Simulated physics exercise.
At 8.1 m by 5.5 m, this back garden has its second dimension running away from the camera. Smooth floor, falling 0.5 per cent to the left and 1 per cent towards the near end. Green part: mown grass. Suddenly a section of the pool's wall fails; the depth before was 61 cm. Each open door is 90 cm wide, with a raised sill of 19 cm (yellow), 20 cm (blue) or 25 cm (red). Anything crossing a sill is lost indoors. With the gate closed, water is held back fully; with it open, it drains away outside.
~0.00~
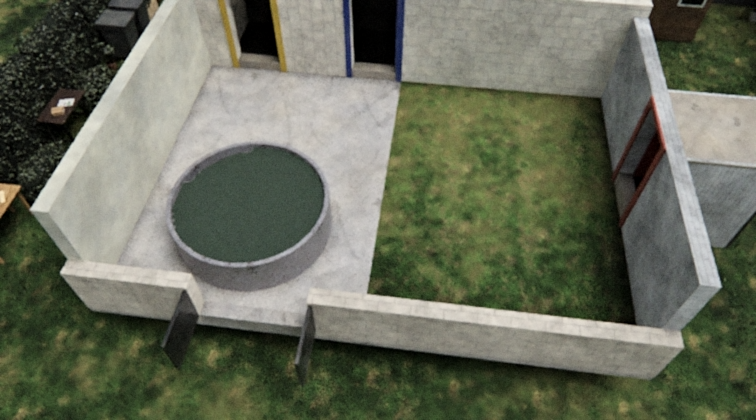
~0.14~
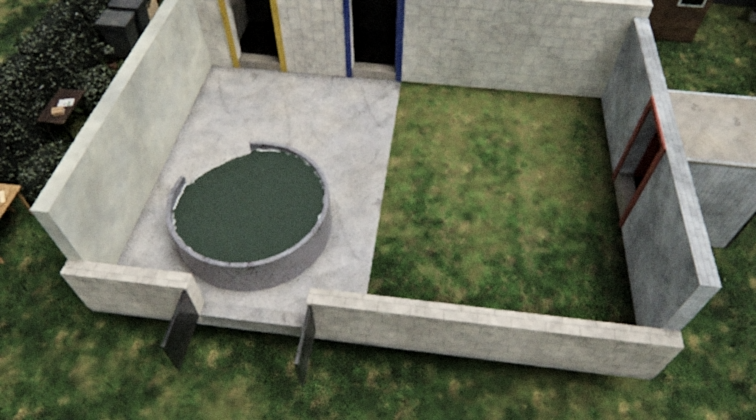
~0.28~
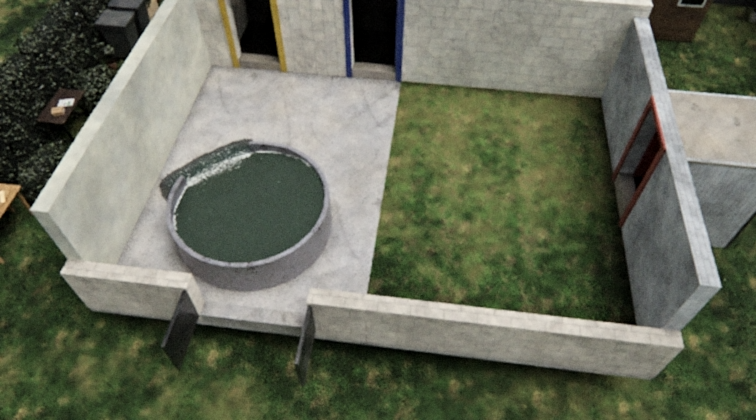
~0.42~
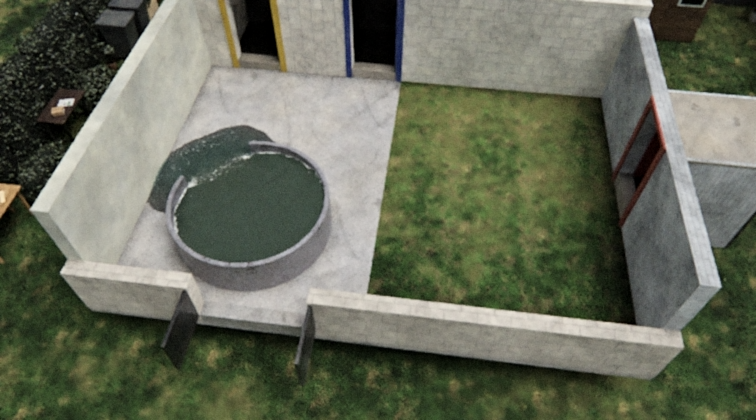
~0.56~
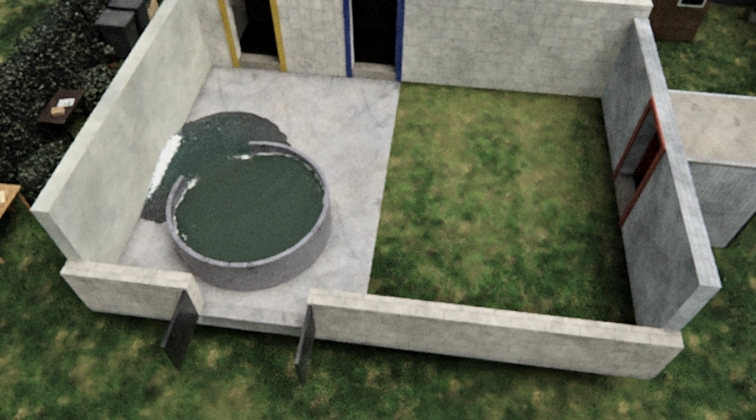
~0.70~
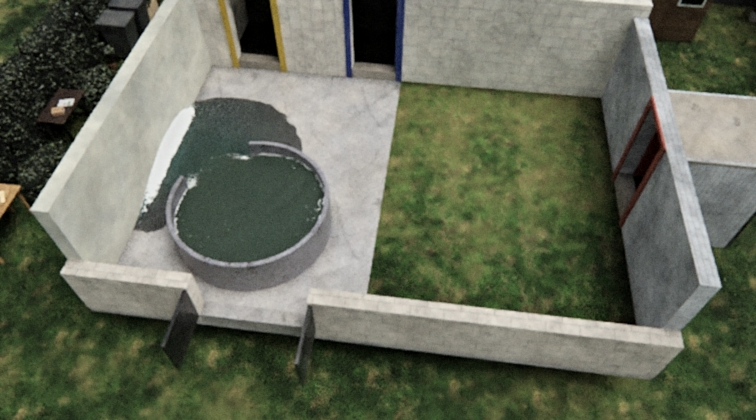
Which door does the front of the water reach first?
The yellow door.
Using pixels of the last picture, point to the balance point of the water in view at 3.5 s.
Its balance point sits around (252, 164).
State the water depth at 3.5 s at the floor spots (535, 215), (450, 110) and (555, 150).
Depths in turn: Roughly 0, 3 and 0 centimetres.
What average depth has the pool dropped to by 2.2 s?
34 cm.
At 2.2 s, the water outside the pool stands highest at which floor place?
Near (210, 72).
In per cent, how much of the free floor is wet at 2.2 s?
Wet share: Near 20 percent.
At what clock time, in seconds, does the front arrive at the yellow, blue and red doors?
Yellow 1.3 s, blue 2.4 s, red 8.0 s.
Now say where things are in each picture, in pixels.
Still water, 61 cm deep, in the pool at (249, 202), in the first frame.
The front is at (253, 161), 0.7 m from the gap at (219, 174); 0.3 m2 of floor is under water; 61 cm left at the back of the pool, in the second frame.
The front is at (246, 143), 1.0 m from the gap at (220, 175); 1.1 m2 of floor is under water; 61 cm left at the back of the pool, in the third frame.
The front is at (245, 129), 1.3 m from the gap at (220, 176); 2.3 m2 of floor is under water; 61 cm left at the back of the pool, in the fourth frame.
The front is at (219, 116), 1.7 m from the gap at (220, 176); 3.3 m2 of floor is under water; 61 cm left at the back of the pool, in the fifth frame.
Water pours out at (220, 175) and has run 2.2 m, to (194, 105); deepest outside 41 cm, 58 cm at the pool's back, in the sixth frame.
After 1.4 s water covers 15 % of the floor and is deepest (49 cm) near (212, 66); yellow door reached at 1.3 s, blue door not reached, red door not reached.
After 2.2 s water covers 20 % of the floor and is deepest (44 cm) near (210, 72); yellow door reached at 1.3 s, blue door not reached, red door not reached.
After 3.5 s water covers 35 % of the floor and is deepest (28 cm) near (201, 89); yellow door reached at 1.3 s, blue door reached at 2.5 s, red door not reached.
After 6.0 s water covers 70 % of the floor and is deepest (17 cm) near (199, 94); yellow door reached at 1.3 s, blue door reached at 2.5 s, red door not reached.
After 10.0 s water covers 95 % of the floor and is deepest (13 cm) near (106, 288); yellow door reached at 1.3 s, blue door reached at 2.5 s, red door reached at 8.1 s.
